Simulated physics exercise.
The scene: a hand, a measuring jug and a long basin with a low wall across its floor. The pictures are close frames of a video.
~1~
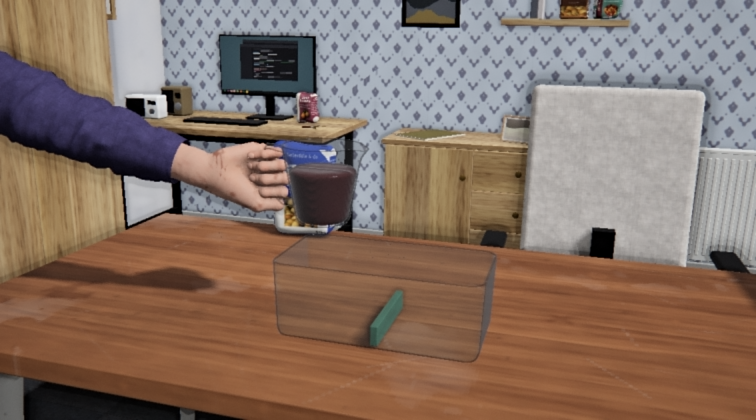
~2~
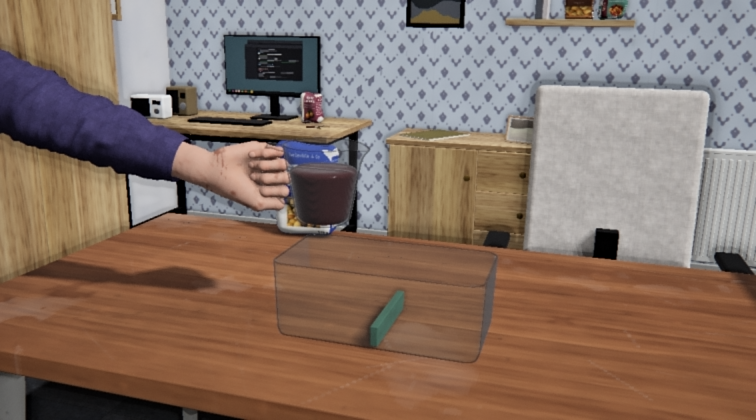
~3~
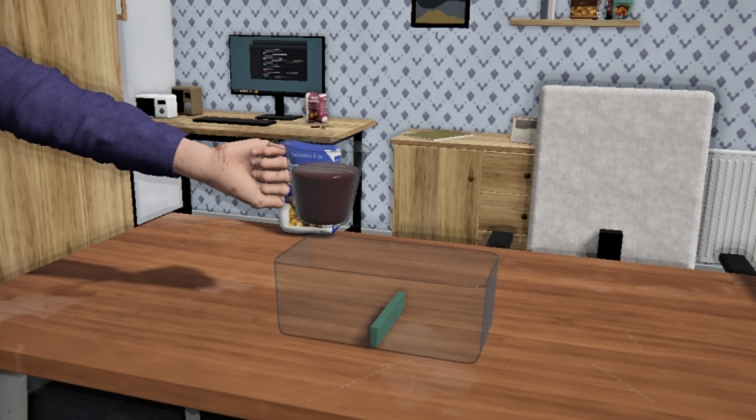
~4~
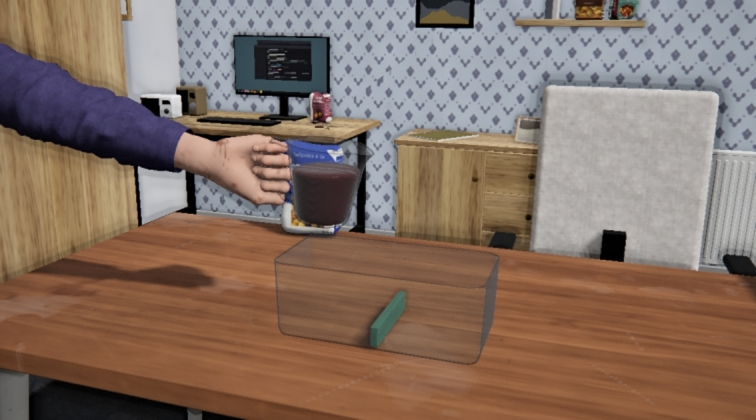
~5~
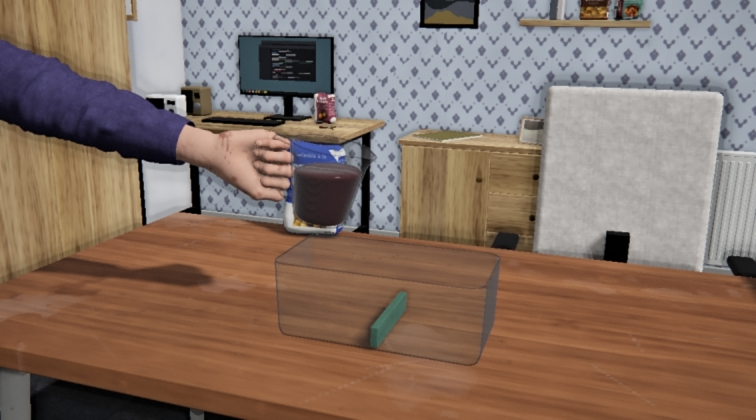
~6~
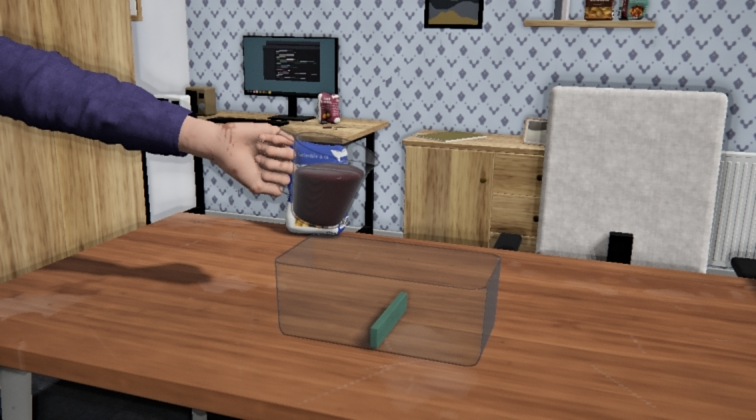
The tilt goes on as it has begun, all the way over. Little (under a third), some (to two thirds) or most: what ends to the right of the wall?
In the end above two thirds is right of the wall.
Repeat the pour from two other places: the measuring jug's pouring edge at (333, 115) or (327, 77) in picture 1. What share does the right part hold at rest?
In turn 15 and 25 in a hundred.
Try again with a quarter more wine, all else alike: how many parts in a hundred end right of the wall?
About 85 per cent.
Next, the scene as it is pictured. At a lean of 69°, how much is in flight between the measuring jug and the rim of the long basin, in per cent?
About 15 per cent.
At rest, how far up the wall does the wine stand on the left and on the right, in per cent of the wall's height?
The left part 10 per cent, the right part 70.
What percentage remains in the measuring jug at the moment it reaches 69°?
Some 85 per cent.
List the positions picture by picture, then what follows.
It leans 0°; its right rim is at (368, 149); the wine meets the walls at (293, 166) and (356, 171); the long basin's rim runs from (291, 248) to (491, 270); the wall's top is at (388, 309), in the first picture.
It leans 1°; its right rim is at (369, 150); the wine meets the walls at (294, 166) and (357, 171), in the second picture.
It leans 3°; its right rim is at (371, 151); the wine meets the walls at (296, 165) and (359, 171), in the third picture.
It leans 6°; its right rim is at (373, 154); the wine meets the walls at (297, 166) and (360, 172), in the fourth picture.
It leans 10°; its right rim is at (376, 158); the wine meets the walls at (298, 166) and (362, 173), in the fifth picture.
It leans 15°; its right rim is at (379, 164); the wine meets the walls at (300, 168) and (364, 173), in the sixth picture.
A moment on, the measuring jug is tipped part way and 83 per cent is still to pour, 0 is left of the wall and 3 right of it.
Next, the measuring jug is tipped on its side and 23 per cent is still to pour, 6 is left of the wall and 57 right of it.
Then the measuring jug is tipped right over and 1 per cent is still to pour, 11 is left of the wall and 86 right of it.
Later the measuring jug is tipped right over and 0 per cent is still to pour, 13 is left of the wall and 86 right of it.
At rest 14 per cent lies left of the wall, 86 right of it and 1 outside.
